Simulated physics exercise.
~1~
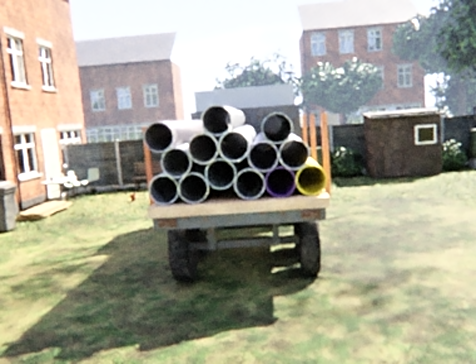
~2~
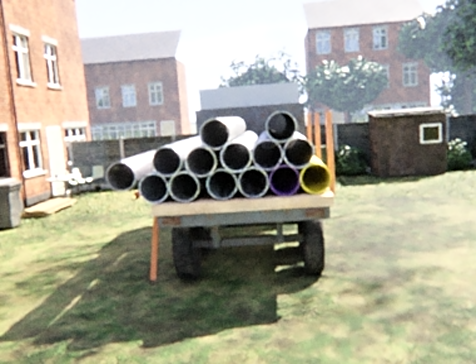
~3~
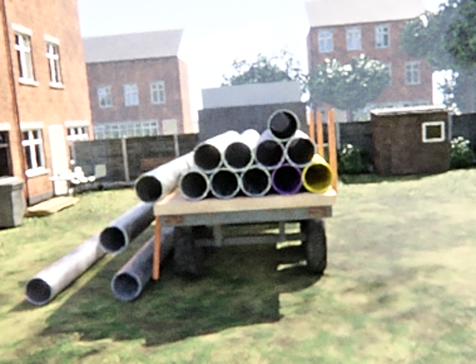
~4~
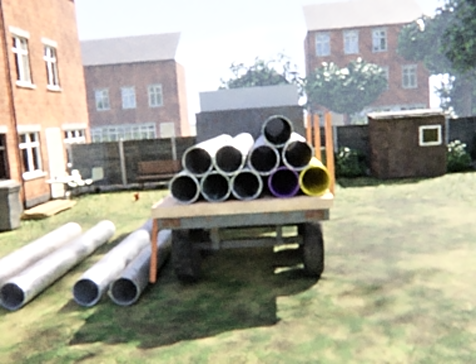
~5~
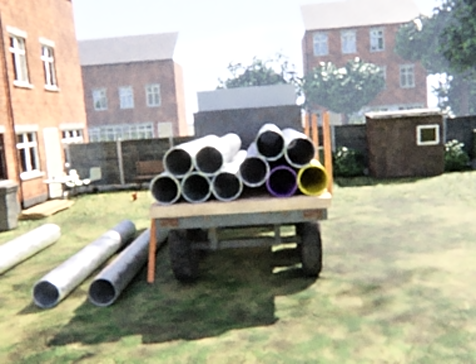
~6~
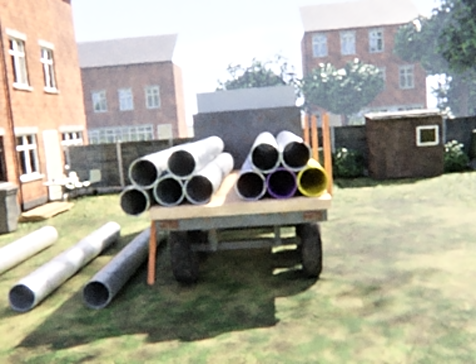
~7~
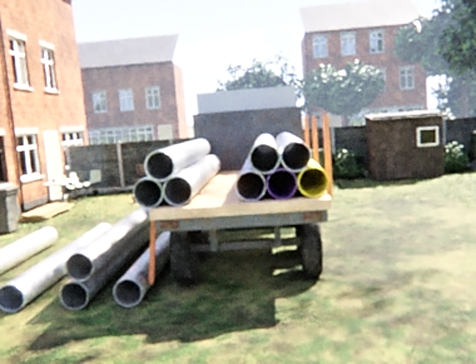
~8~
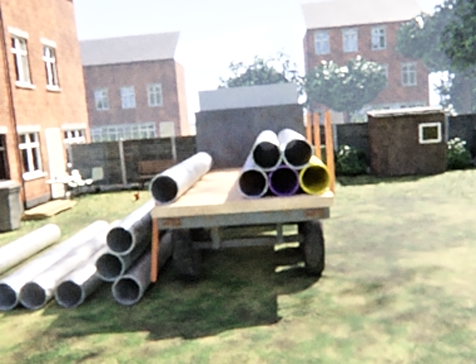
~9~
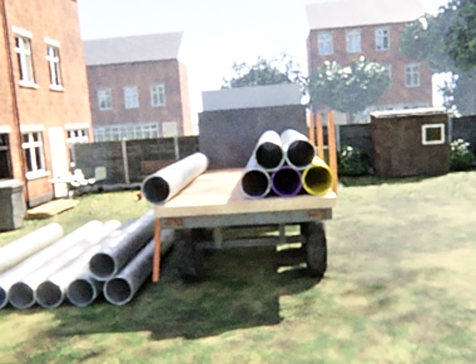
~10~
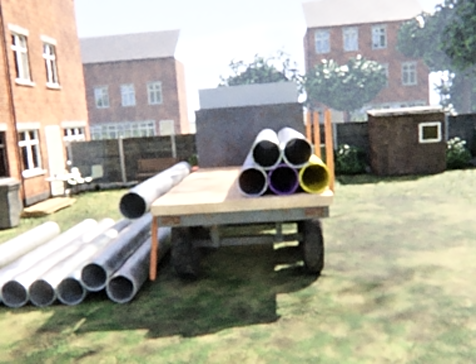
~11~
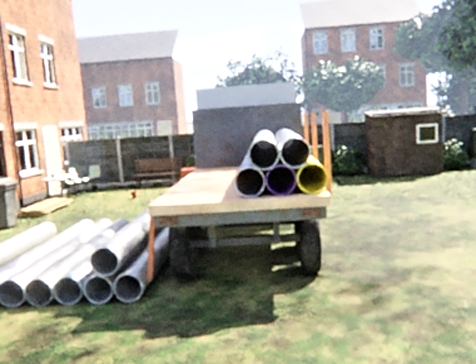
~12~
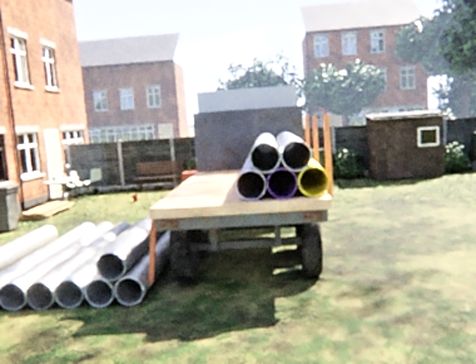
Steel pipes stacked on a parked flatbed slid and rolled off its left side after the posts there dropped, tumbling onto the grass in stages until they lay in a heap, while five, including the yellow and purple ones, stayed on the right of the deck.
